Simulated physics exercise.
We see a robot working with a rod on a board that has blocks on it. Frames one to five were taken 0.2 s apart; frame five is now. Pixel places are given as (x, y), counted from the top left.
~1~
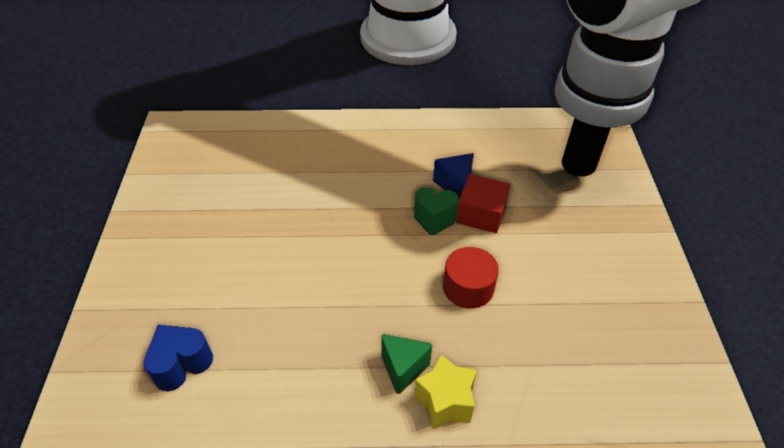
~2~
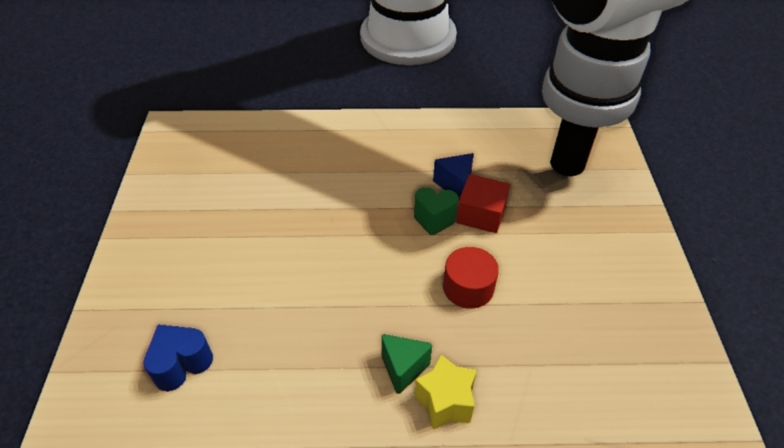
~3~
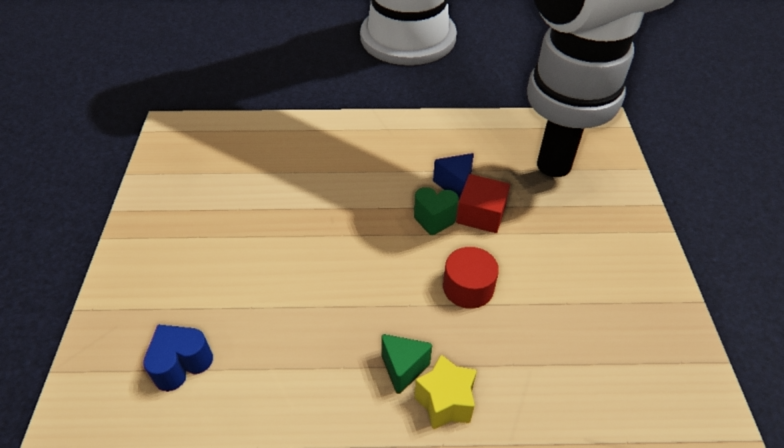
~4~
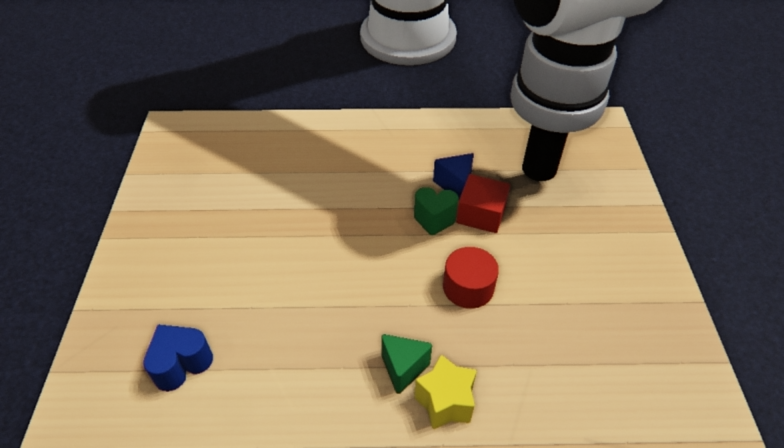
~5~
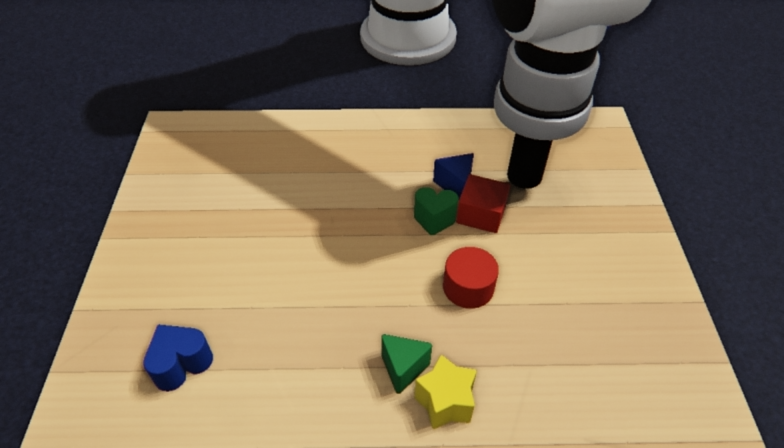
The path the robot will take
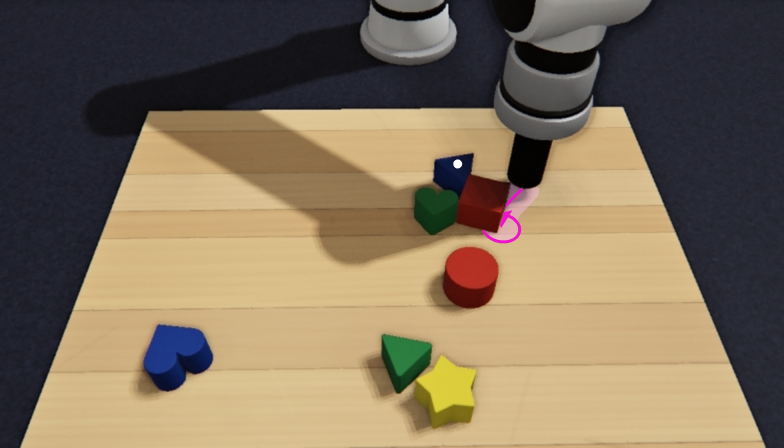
The video shows a robot arm with a black rod moving left across the far side of a wooden board, drawing close to a red block clustered with a green heart and a blue triangle, while all the blocks stay still.
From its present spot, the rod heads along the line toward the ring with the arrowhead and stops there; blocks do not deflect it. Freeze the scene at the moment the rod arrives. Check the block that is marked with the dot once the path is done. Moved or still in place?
That block stands still.
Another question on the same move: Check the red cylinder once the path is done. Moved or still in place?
The block you're asking about stays where it is.
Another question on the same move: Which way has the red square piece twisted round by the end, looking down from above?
It makes a clockwise turn.
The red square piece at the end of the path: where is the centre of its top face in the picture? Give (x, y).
If I read the scene right, the answer is (468, 217).
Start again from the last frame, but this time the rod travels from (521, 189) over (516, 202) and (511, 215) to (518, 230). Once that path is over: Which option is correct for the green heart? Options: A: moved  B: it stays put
The answer is A.
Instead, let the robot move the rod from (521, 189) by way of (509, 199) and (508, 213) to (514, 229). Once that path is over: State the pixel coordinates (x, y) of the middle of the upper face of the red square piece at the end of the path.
Pixel (478, 212).
The line goes from (521, 189) through (511, 200) and (501, 212) to (501, 228); the dot is on the blue three-sided block.
What follows on the original path. Halfway along, rod (508, 194); green heart (425, 200), turned 15° clockwise; red square piece (475, 202), turned 15° clockwise.
At the end, rod (504, 215); green heart (420, 199), turned 25° clockwise; blue three-sided block unmoved; red cylinder unmoved; red square piece (468, 217), turned 45° clockwise.
